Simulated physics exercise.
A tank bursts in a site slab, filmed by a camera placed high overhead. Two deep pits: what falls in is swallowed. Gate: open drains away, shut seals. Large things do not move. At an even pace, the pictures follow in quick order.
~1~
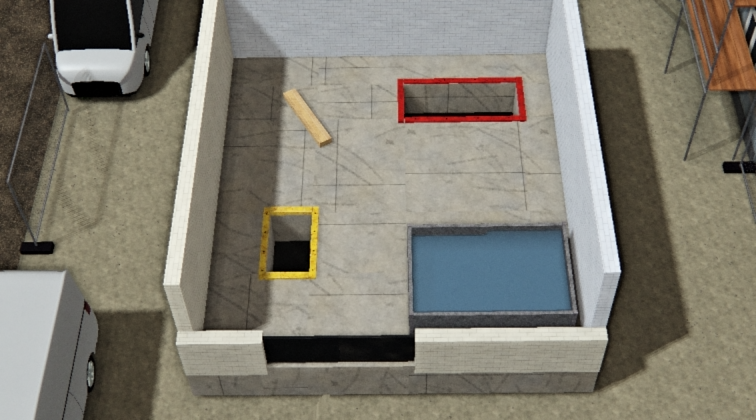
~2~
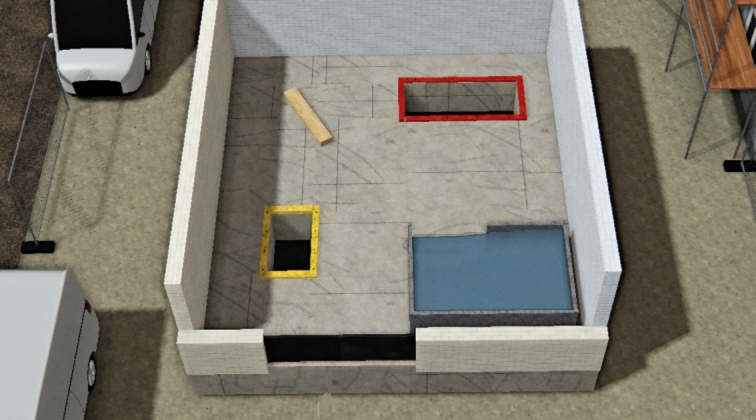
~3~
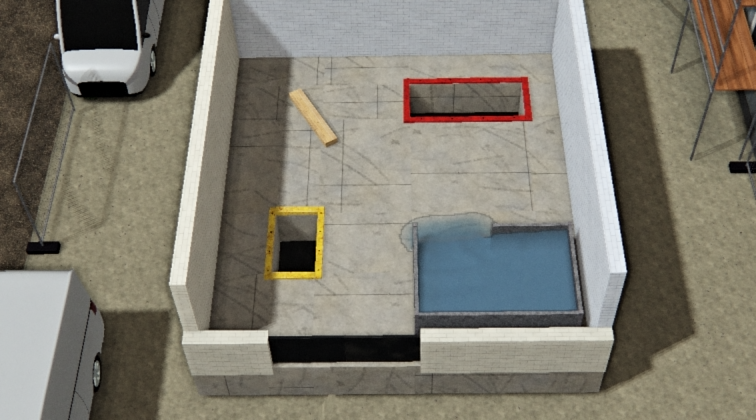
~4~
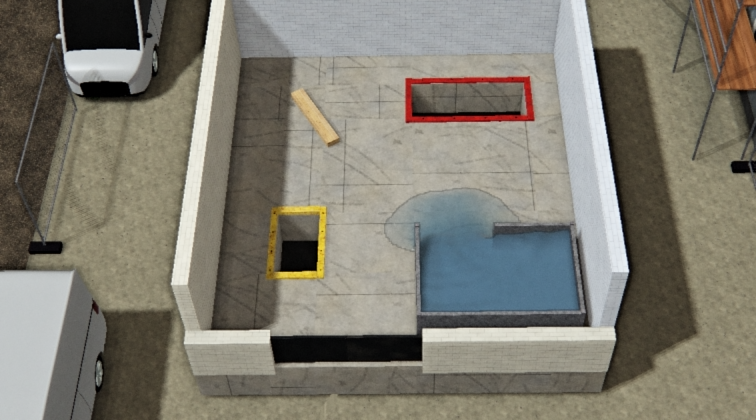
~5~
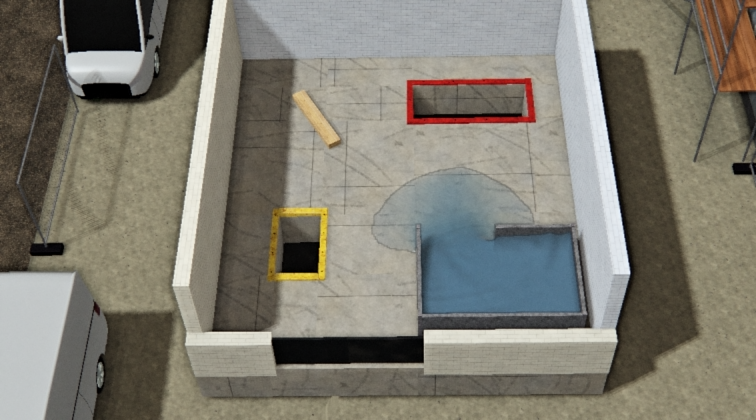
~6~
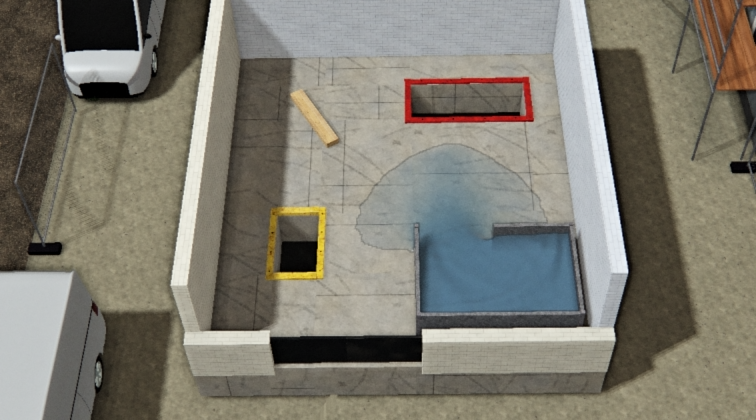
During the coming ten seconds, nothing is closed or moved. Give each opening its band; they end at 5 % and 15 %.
The gate lands in the bottom band - below five per cent; the yellow pit lands in the bottom band - below five per cent; the red pit lands in the top band - past fifteen per cent.
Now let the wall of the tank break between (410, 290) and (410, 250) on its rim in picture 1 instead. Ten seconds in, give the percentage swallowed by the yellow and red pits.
Approximately, yellow takes 25 % and red takes 0 %.
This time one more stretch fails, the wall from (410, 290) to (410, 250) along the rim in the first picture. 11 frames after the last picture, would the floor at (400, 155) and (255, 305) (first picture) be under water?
First point: Unwetted; second point: Inundated.
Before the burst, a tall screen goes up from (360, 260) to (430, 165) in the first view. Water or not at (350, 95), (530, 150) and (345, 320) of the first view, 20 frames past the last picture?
In the order given, the spots are spared, swamped and swamped.
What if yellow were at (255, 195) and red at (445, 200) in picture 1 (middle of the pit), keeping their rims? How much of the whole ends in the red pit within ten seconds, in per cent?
The red pit takes 70 per cent.
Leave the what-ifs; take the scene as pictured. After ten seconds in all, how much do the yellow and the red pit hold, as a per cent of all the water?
Roughly 2 percent first, and 32 percent second.
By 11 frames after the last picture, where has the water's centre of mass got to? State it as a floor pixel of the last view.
Somewhere around (464, 244) in the last view.
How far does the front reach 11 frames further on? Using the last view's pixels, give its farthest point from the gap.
At roughly (331, 63).
A moment on, water covers 30 % of the floor; the gate 0 %, the yellow pit 0 %, the red pit 3 %.
Next, water covers 45 % of the floor; the gate 0 %, the yellow pit 0 %, the red pit 9 %.
Then, water covers 60 % of the floor; the gate 0 %, the yellow pit 0 %, the red pit 18 %.
Later, water covers 70 % of the floor; the gate 0 %, the yellow pit 0 %, the red pit 26 %.
In the end, water covers 90 % of the floor; the gate 0 %, the yellow pit 1 %, the red pit 31 %.
